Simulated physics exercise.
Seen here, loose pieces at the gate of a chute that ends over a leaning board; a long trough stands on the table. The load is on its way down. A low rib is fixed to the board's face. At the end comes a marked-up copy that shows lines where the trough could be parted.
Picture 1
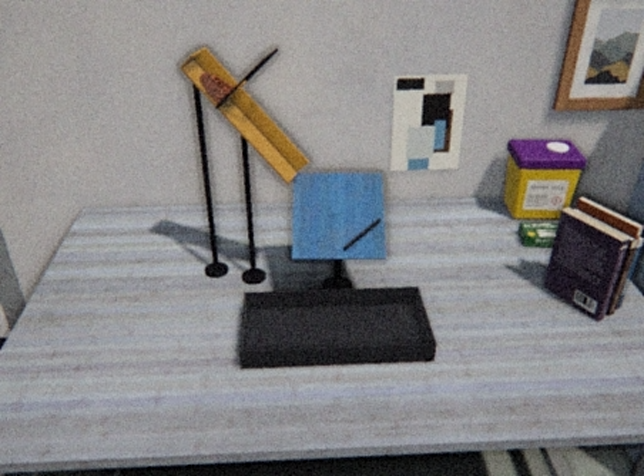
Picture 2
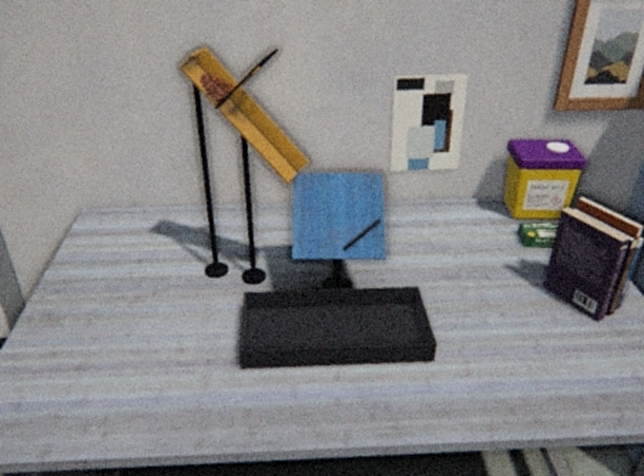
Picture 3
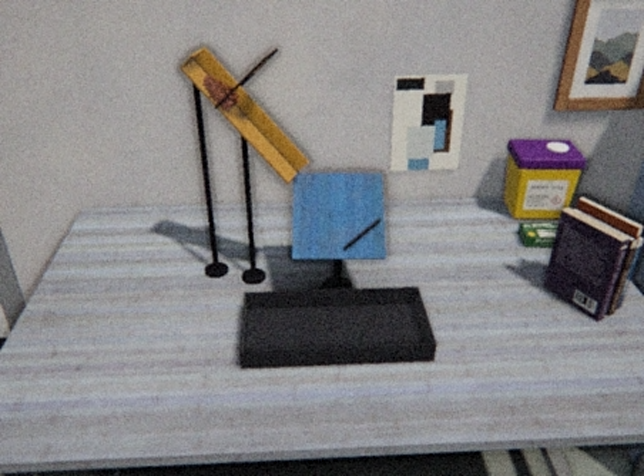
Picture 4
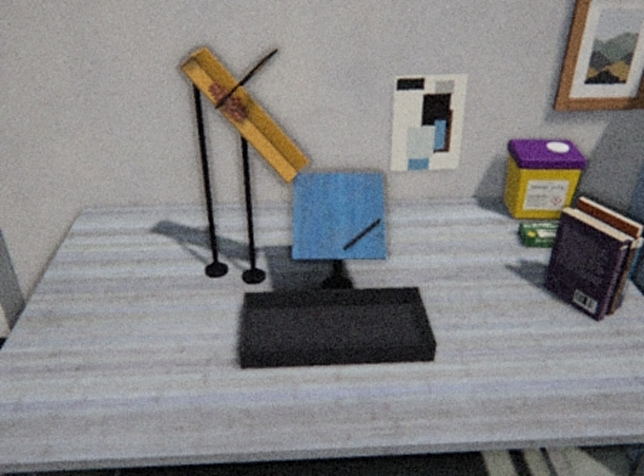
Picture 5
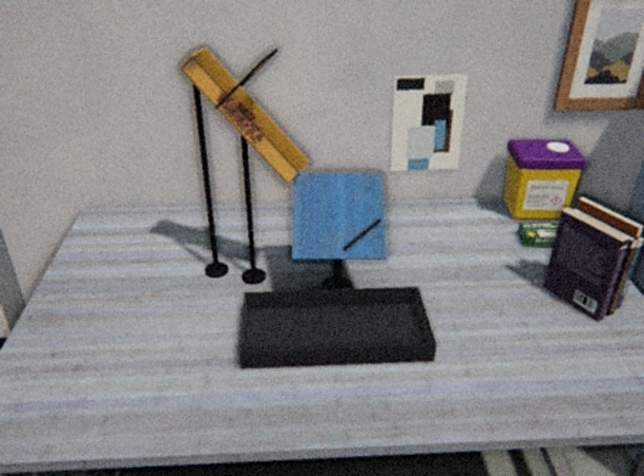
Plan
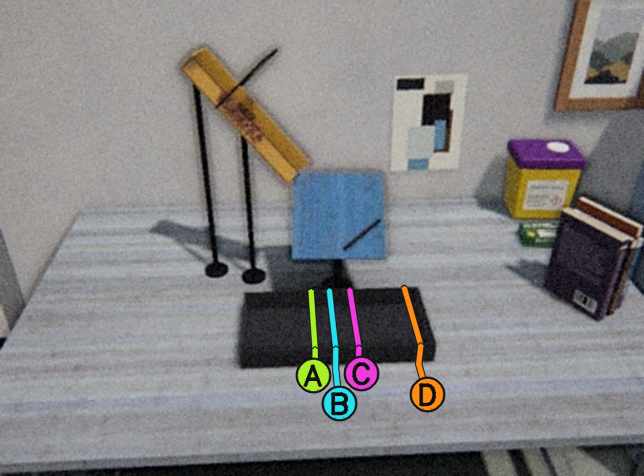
A small clump of reddish-brown pellets slides slowly down a sloping yellow wooden chute, passing a thin dark bar and moving a short way rightward. The chute stands on two black poles above a pale striped table, its lower end over a tilted blue board, with an empty black trough in front. The steady view looks slightly down toward a grey wall, with dark books and a purple-lidded yellow tub at right.
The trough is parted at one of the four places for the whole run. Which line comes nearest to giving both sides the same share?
The answer is line B.
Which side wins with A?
The right side.
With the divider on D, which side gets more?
The left side.
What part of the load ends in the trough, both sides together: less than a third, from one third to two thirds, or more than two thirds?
More than two thirds.
On the marked copy, line A crosses the front rim at (315, 348); line B crosses the front rim at (335, 347); line C crosses the front rim at (358, 347); line D crosses the front rim at (420, 344).
With A, of what is caught, just a few on the left of the divider, almost all on the right.
With B, of what is caught, roughly half on the left of the divider, roughly half on the right.
With C, of what is caught, almost all on the left of the divider, about a tenth on the right.
With D, of what is caught, every piece on the left of the divider, not one piece on the right.
